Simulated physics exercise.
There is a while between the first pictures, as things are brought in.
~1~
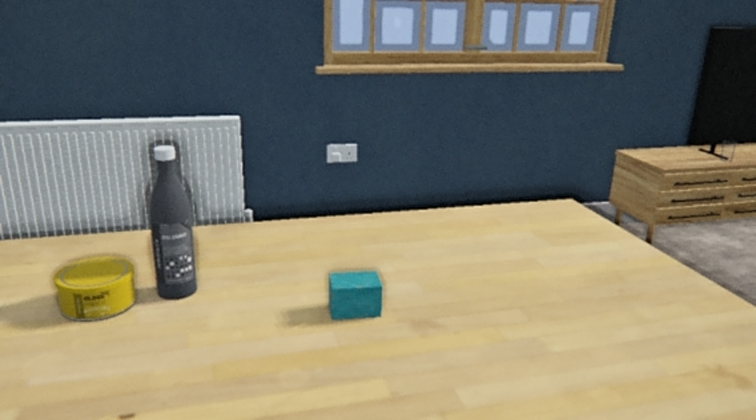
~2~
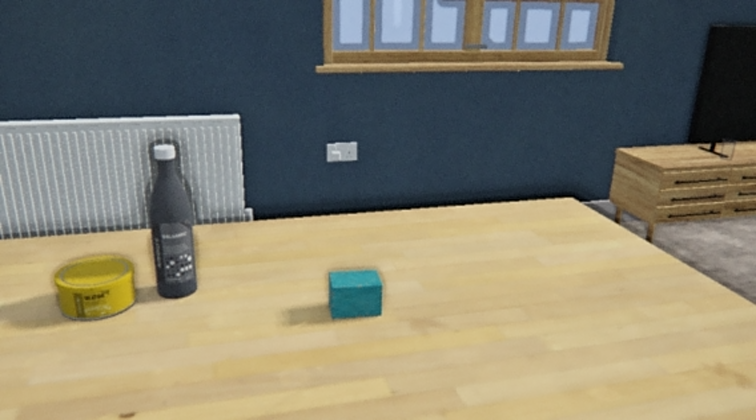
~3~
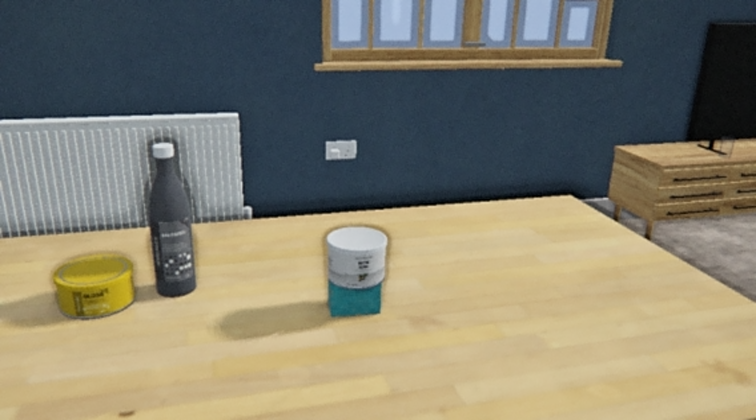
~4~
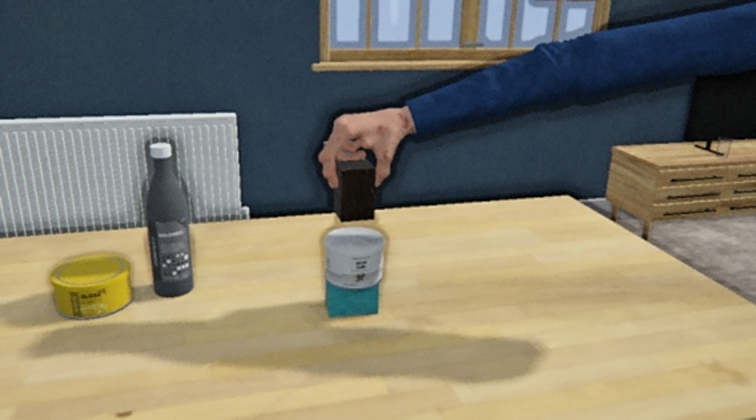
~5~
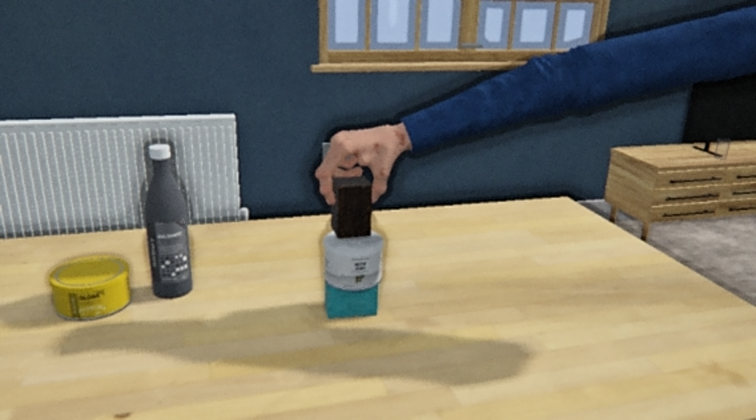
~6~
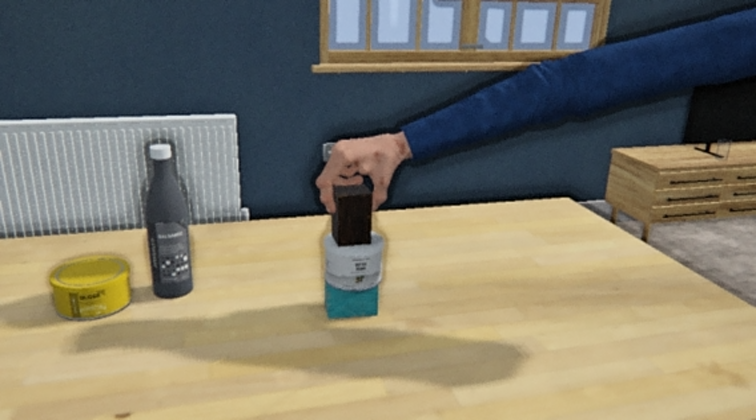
A white tub appeared on top of the turquoise block on the table, then a hand lowered a black block into the tub's open top, beside a dark bottle and yellow tin at left.
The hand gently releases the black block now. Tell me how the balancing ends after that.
It ends with everything still upright.
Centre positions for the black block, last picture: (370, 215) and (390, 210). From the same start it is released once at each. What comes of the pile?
In the first case the pile remains standing, while in the second it collapses.
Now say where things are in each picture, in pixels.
In the first picture, the last thing is not in view yet; turquoise block (355, 295).
In the second picture, the last thing is not in view yet.
In the third picture, the last thing is not in view yet; turquoise block (354, 292).
The fourth picture shows on its way; black block (355, 190); white tub (354, 258).
The fifth picture shows on its way; black block (351, 206); turquoise block (351, 293).
The sixth picture shows in place under the hand; black block (351, 215); white tub (354, 259).
Then, 0.20 s later than the last frame, all is still.
Then, 0.60 s later than the last frame, black block resting near (351, 216).
When it is over, all 5 as before. End places, in pixels of the last picture, black block near (351, 216). The pile keeps its balance.
